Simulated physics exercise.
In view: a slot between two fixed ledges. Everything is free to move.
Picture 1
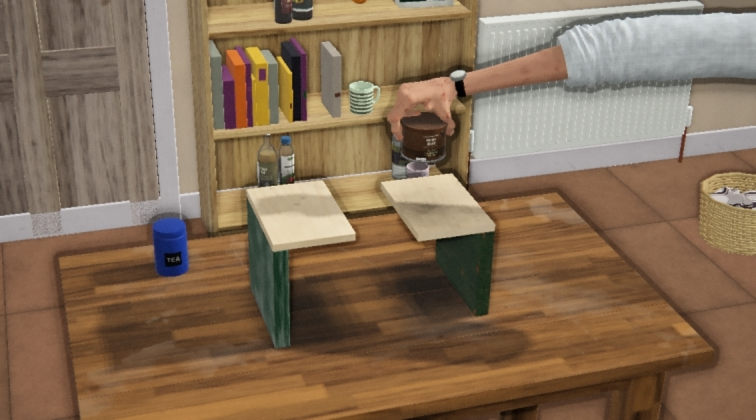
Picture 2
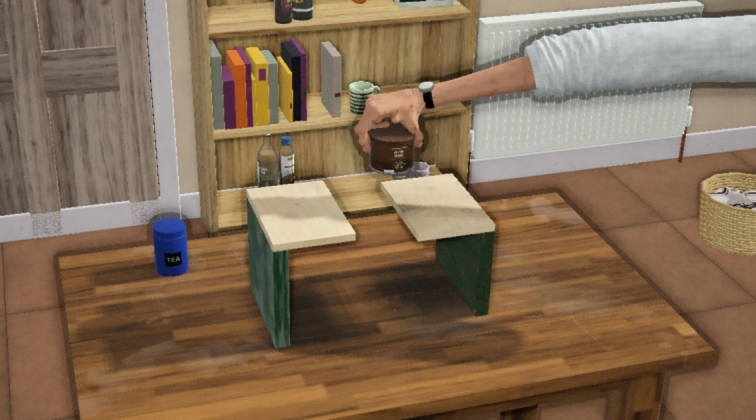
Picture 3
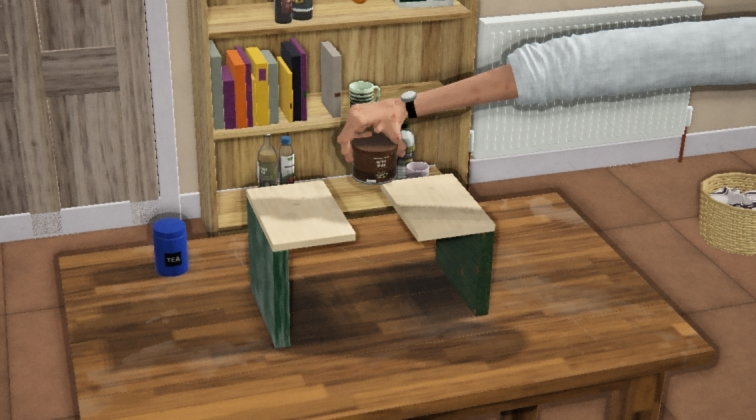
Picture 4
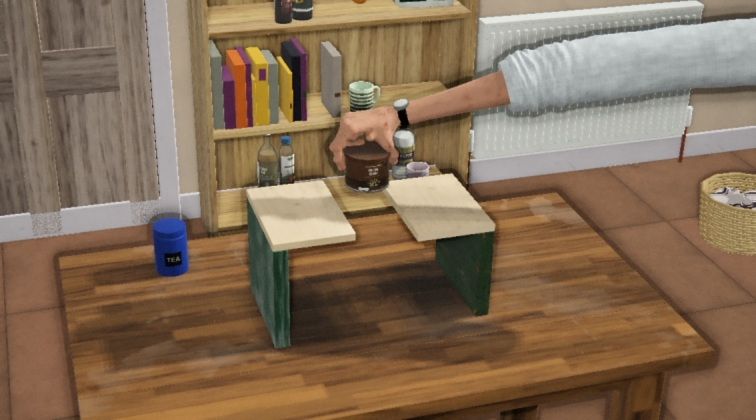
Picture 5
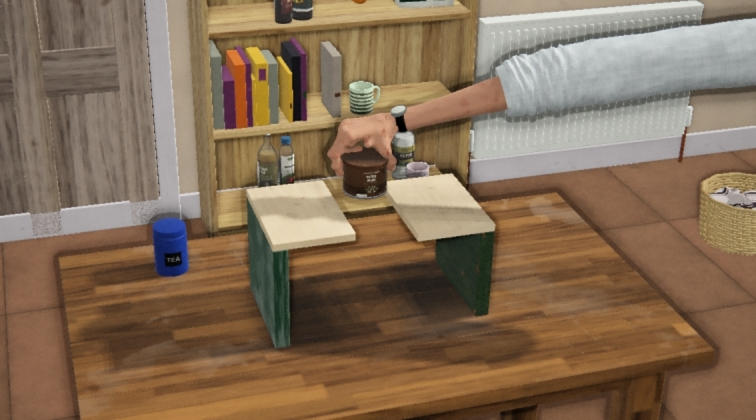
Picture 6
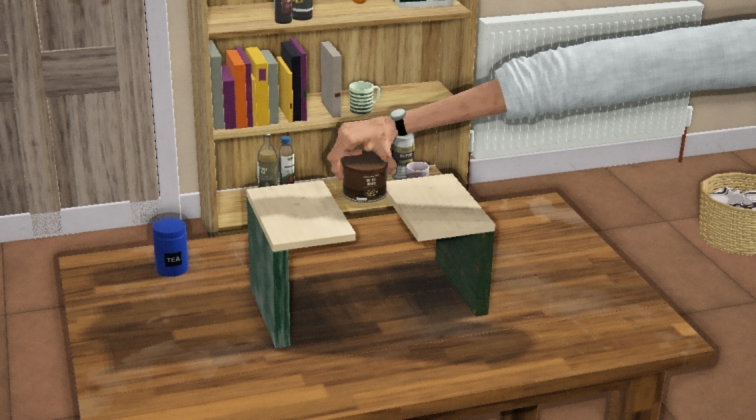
At a wooden table, a hand carrying a brown tub leftward and down, then holding it still above the gap between two boards.
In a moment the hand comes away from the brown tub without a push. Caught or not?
In the end the tub reaches the table.
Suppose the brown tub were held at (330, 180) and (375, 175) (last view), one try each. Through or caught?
First try: It is caught; second try: It drops through.
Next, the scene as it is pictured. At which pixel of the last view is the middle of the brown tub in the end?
Near (363, 287).
Then, 0.20 s later than the last frame, brown tub moved a little near (365, 199).
Then, 0.30 s later than the last frame, brown tub moved well along near (364, 264).
Then, 0.40 s later than the last frame, brown tub moved well along near (363, 285).
When it is over, moved from the start, brown tub; blue jar as before. End places, in pixels of the last picture, brown tub near (363, 287). The tub drops through.
